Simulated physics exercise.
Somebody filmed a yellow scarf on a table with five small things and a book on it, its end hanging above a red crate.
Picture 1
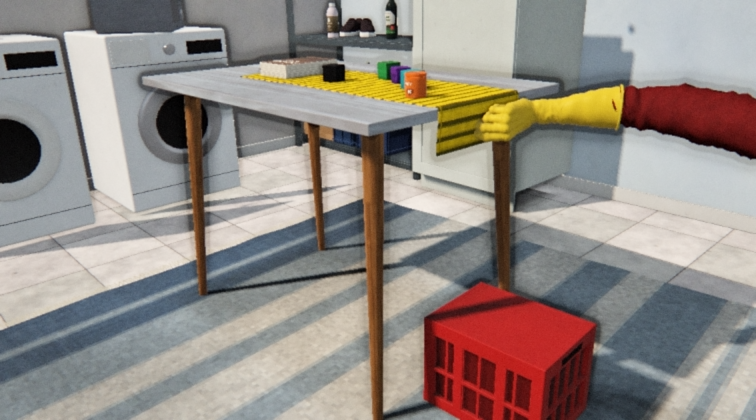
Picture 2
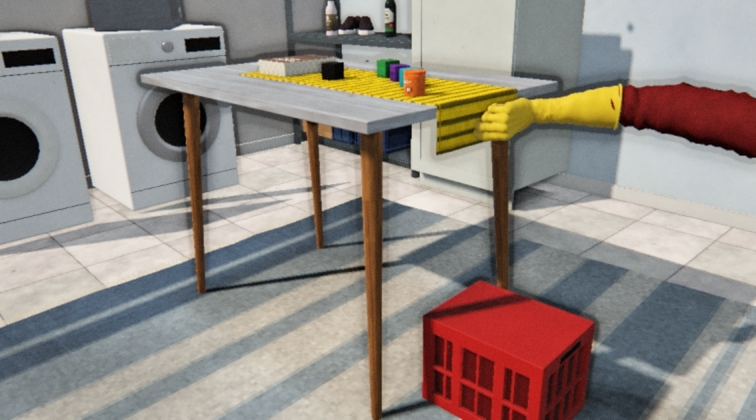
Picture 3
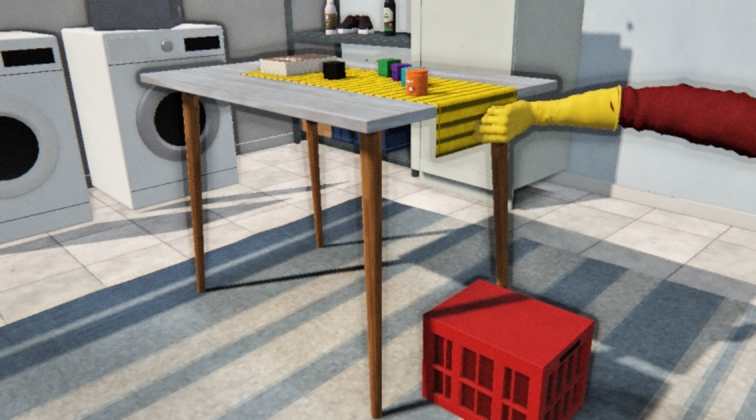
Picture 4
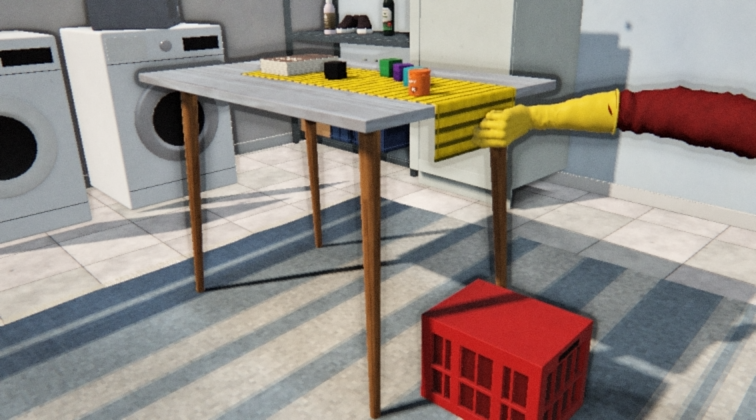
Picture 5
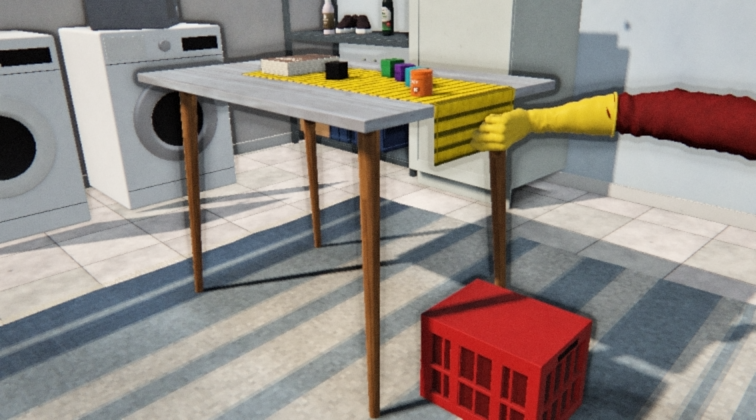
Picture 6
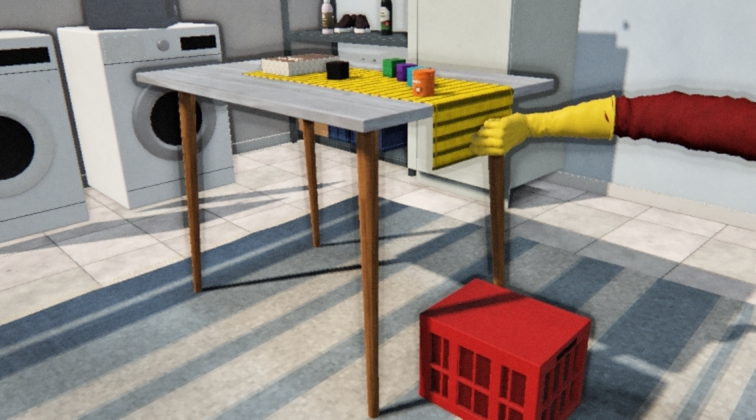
A gloved hand slowly pulls the yellow scarf down over the table edge, shifting small objects along.
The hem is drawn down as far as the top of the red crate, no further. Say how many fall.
The count of fallen things is four.
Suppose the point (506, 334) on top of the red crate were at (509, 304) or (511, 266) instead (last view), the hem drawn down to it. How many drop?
In that case 3 and 2.
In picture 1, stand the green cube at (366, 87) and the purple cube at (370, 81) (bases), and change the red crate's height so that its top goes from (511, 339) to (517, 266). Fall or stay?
The green cube survives; the purple cube does not fall.
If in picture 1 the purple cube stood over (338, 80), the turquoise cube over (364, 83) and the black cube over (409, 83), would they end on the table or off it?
The purple cube keeps its place on top, the turquoise cube goes over, the black cube drops off.
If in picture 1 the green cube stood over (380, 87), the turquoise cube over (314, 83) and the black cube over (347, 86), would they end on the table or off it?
The green cube tumbles off; the turquoise cube does not fall; the black cube falls.
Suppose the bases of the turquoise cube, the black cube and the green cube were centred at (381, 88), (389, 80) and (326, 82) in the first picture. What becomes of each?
The turquoise cube comes down, the black cube falls, the green cube survives.
Soon after, hem near (473, 196); orange pot gone.
After that, hem near (473, 252); orange pot and turquoise cube gone.
And then, hem on the crate; orange pot, turquoise cube, purple cube and green cube gone.
In the end, hem on the crate; orange pot, turquoise cube, purple cube and green cube gone. It carries off four.
